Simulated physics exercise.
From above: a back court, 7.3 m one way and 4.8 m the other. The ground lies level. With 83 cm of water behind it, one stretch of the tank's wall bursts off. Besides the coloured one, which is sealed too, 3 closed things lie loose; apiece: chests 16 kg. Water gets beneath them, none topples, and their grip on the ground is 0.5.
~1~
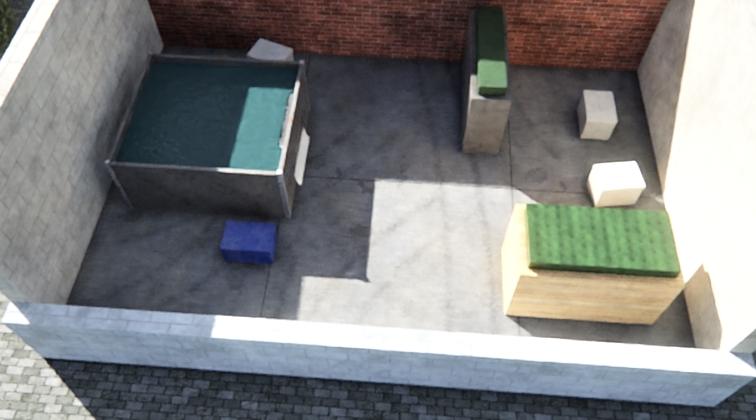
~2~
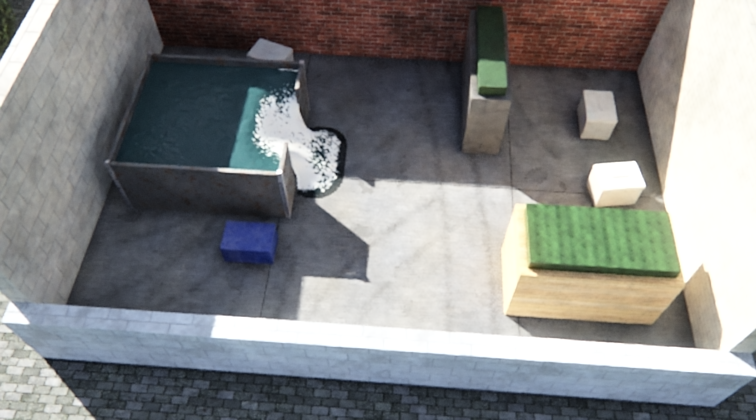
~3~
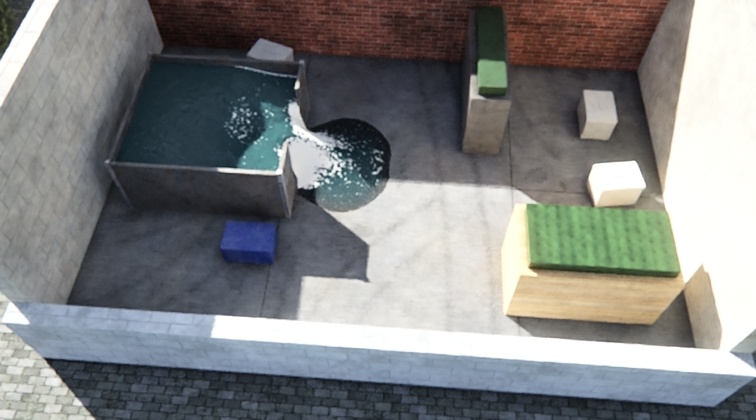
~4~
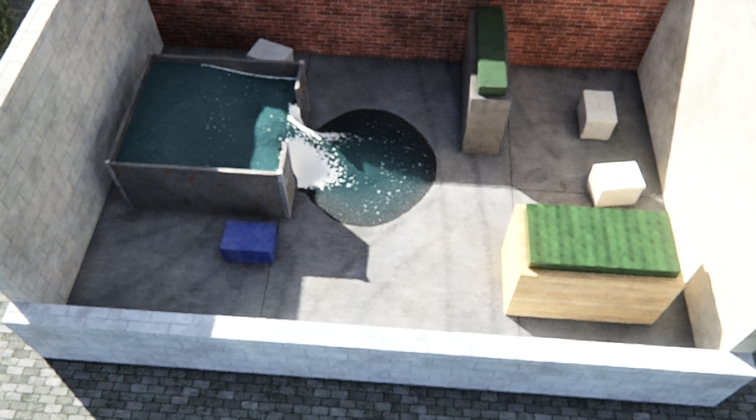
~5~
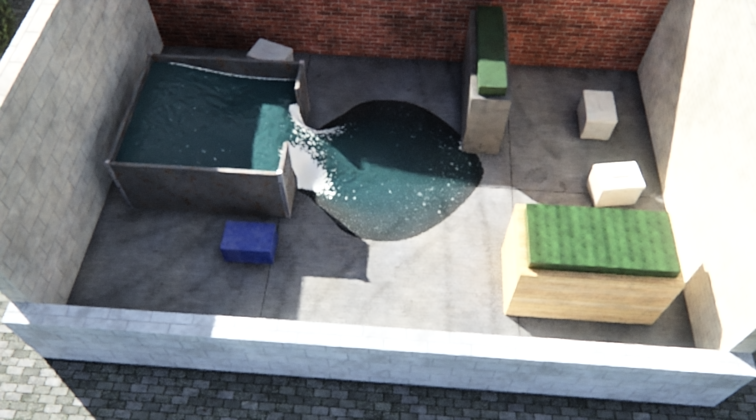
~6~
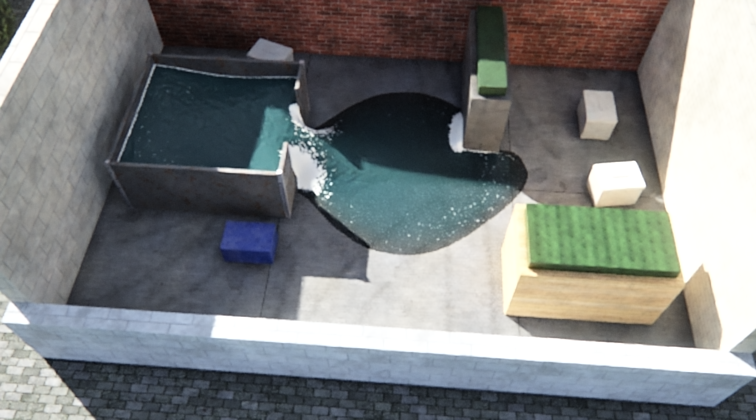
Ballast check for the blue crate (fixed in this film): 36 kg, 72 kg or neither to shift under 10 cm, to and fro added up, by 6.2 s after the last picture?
I expect that the lower weight is enough.
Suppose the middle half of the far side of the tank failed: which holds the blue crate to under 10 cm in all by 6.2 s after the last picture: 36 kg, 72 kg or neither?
Then the smaller load will do.
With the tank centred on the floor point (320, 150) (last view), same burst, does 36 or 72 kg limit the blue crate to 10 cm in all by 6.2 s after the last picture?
Then the smaller load will do.
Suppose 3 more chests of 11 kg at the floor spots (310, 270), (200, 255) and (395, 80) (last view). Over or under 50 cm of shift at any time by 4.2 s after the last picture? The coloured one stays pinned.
In turn: Under, less, past it.
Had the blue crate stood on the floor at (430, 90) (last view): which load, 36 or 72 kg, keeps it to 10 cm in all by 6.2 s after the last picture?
Neither holds.
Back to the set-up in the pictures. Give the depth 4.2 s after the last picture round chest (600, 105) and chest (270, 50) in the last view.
About 13 and 11 cm.
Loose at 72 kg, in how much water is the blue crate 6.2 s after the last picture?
Roughly 3 cm.
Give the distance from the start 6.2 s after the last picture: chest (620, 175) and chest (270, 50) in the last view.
In turn: 80 cm, 150 cm.
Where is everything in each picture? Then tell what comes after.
The first picture shows the blue crate at (248, 236), on the bottom; 3.5 m2 under water; 0 of 4 have shifted.
The second picture shows the blue crate at (248, 236), on the bottom; water covers 4.1 m2; 0 of 4 have shifted.
The third picture shows the blue crate at (248, 236), on the bottom; water covers 5.1 m2; 0 of 4 have shifted.
The fourth picture shows the blue crate at (248, 236) rests on the ground; water covers 6.2 m2; 0 of 4 have shifted.
The fifth picture shows the blue crate at (248, 236), on the bottom; water covers 7.6 m2; 0 of 4 have shifted.
The sixth picture shows the blue crate at (248, 236) rests on the ground; water covers 9.1 m2; 0 of 4 have shifted.
Then, 0.6 s after the last picture the blue crate would be 0 cm from its start with 36 kg and 0 cm from its start with 72 kg; 0 cm of water round it then.
Then, 2.3 s after the last picture the blue crate would be 0 cm from its start with 36 kg and 0 cm from its start with 72 kg; 0 cm of water round it then.
Then, 4.2 s after the last picture the blue crate would be 0 cm from its start with 36 kg and 0 cm from its start with 72 kg; 2 cm of water round it then.
Then, 6.2 s after the last picture the blue crate would be 0 cm from its start with 36 kg and 0 cm from its start with 72 kg; 3 cm of water round it then.
